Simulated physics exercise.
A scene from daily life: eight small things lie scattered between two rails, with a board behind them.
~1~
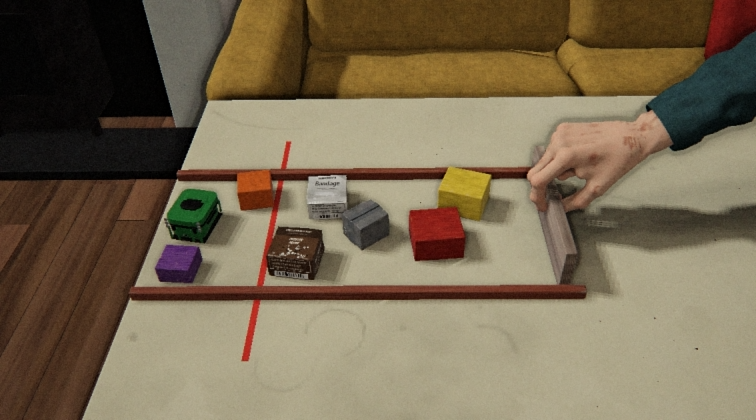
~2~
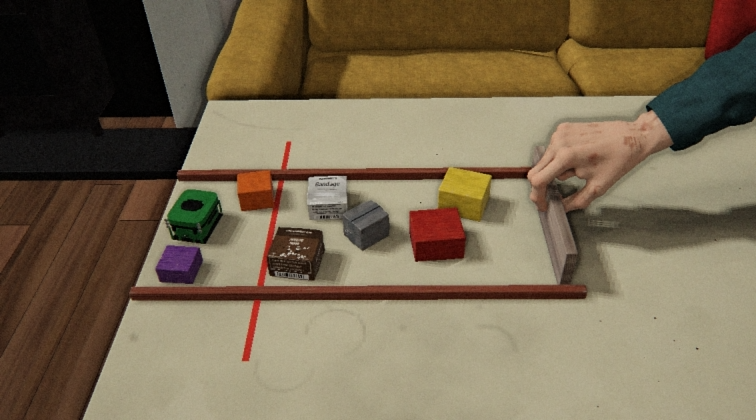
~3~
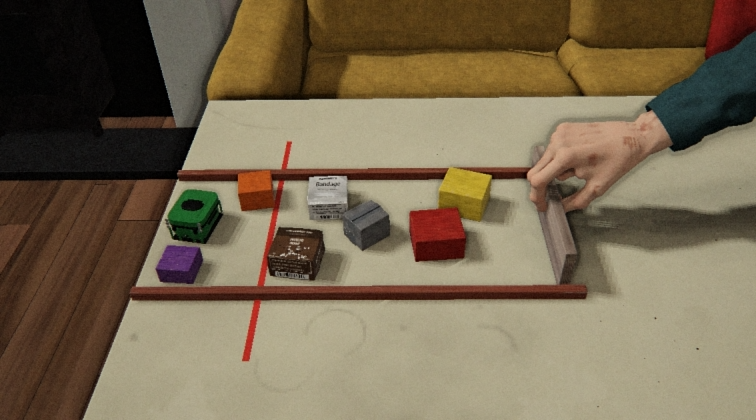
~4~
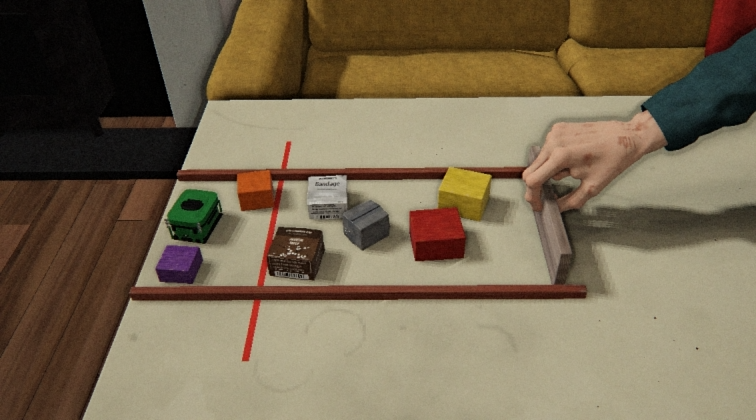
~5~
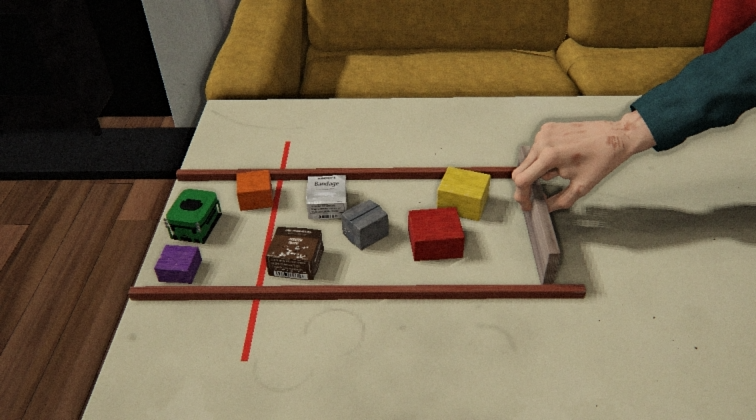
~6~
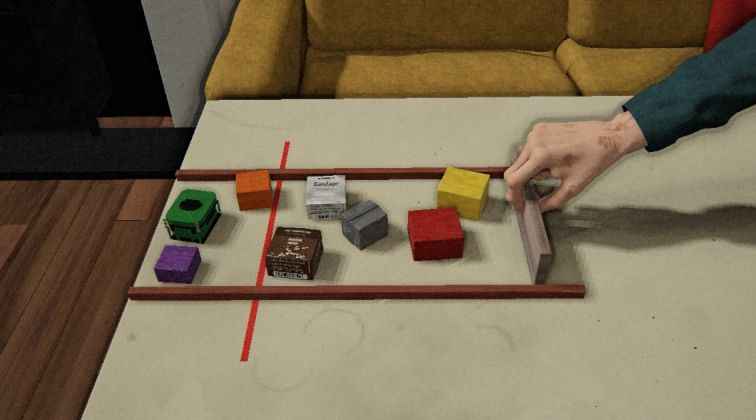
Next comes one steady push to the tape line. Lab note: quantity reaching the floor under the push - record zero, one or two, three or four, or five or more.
What falls is not even one.
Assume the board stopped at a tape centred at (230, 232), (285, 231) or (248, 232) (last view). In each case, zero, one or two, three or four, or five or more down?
Taking the tapes one after another, the count is three to four, then no fall at all, then either three or four.
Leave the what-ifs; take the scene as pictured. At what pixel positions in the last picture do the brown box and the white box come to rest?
First: About (190, 262); second: About (212, 197).
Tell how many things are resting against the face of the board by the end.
Contact count: 2.
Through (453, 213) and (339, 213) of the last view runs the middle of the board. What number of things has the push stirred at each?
First 2, after that 6.
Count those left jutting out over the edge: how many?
Number: 3.
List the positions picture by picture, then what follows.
The first frame shows purple block (179, 264); green case (195, 215); orange block (256, 190); board (551, 212); tape (271, 231).
The second frame shows green case (195, 216); white box (328, 197).
The third frame shows orange block (256, 190); grey box (367, 225).
The fourth frame shows purple block (180, 264); yellow block (465, 194).
The fifth frame shows green case (194, 216); red block (435, 234).
The sixth frame shows purple block (178, 264); green case (194, 216); orange block (254, 190); board (528, 212); tape (270, 231).
Early on, none off yet; purple block at rest near (178, 264); green case at rest near (194, 216); orange block at rest near (254, 190).
A while later, none off yet; purple block at rest near (178, 264); green case at rest near (194, 216); orange block travelled about its own width near (211, 189).
Finally, the number that fall off is zero.
